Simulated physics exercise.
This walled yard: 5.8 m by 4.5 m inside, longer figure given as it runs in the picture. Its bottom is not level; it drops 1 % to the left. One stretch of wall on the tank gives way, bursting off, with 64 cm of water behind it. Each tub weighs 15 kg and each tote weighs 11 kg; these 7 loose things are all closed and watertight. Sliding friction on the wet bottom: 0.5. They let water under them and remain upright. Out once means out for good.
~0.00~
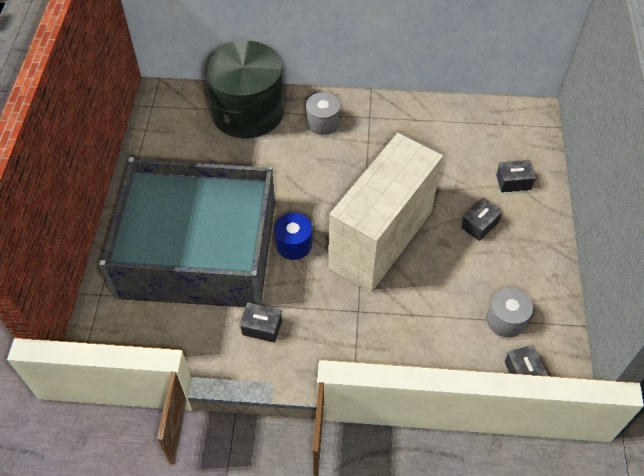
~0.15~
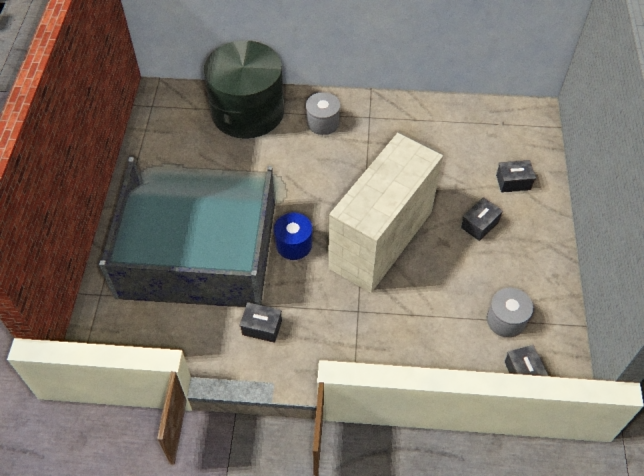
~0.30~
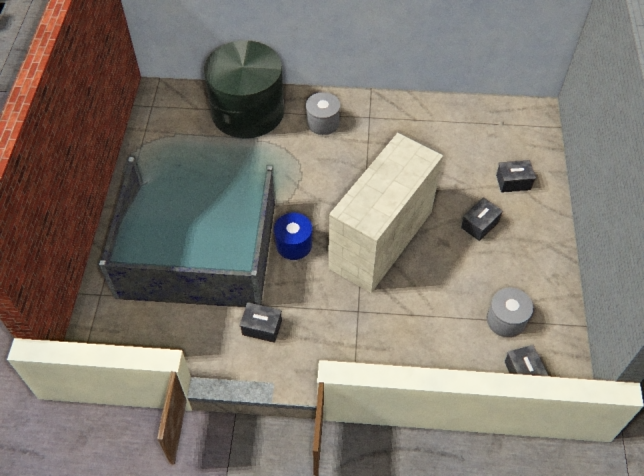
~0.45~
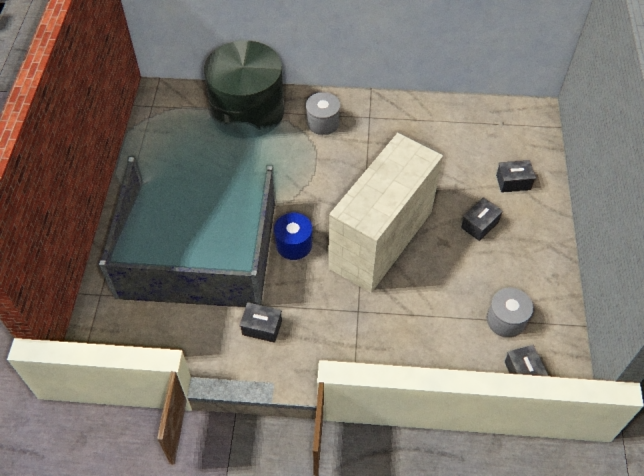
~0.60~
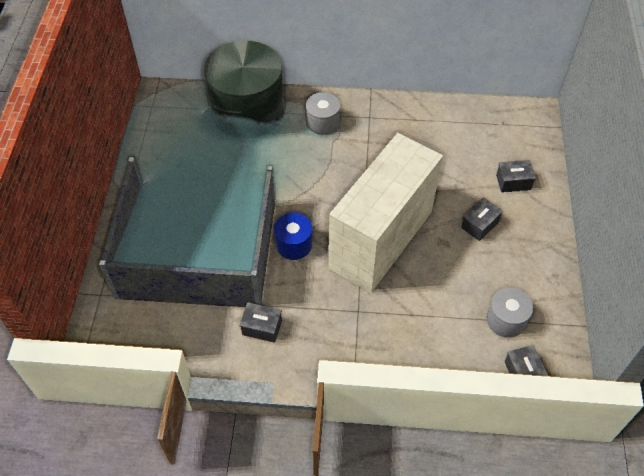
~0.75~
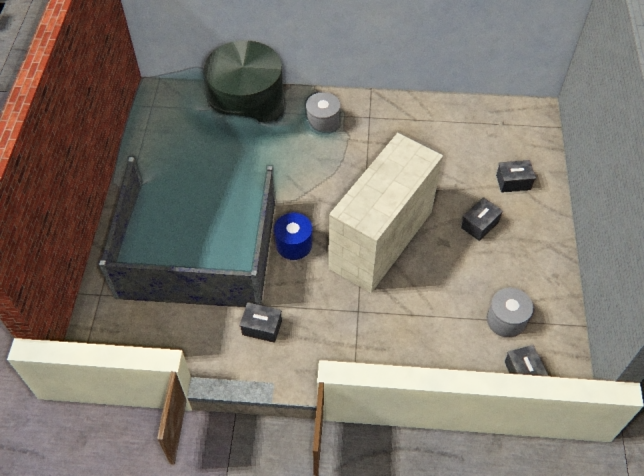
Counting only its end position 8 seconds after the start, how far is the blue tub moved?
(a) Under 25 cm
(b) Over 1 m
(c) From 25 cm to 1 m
Under 25 cm.
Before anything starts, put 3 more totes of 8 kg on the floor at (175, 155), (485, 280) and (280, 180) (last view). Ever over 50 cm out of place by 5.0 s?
Going one by one: Too far, not far enough, too far.
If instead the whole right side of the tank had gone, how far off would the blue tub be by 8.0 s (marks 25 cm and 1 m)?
My answer is that the blue tub is flushed far out.
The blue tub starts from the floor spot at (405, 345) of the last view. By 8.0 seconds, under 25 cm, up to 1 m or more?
From that spot, it remains nearly still.
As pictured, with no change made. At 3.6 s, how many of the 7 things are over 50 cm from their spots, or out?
At that moment it comes to 1.
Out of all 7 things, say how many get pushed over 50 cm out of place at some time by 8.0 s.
The count comes to 2.
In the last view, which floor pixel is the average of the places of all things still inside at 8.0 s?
Near (440, 276).
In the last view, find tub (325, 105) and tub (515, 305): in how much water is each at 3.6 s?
Depths: Near 15 cm, then near 0 cm.
After 1.6 s the blue tub is near (293, 228), 0.0 m from its start, aground; 0 of 7 are out; 0 afloat.
After 3.6 s the blue tub is near (293, 228), 0.0 m from its start, aground; 0 of 7 are out; 1 afloat.
After 5.6 s the blue tub is near (293, 228), 0.0 m from its start, aground; 0 of 7 are out; 0 afloat.
After 8.0 s the blue tub is near (293, 228), 0.0 m from its start, aground; 0 of 7 are out; 0 afloat.
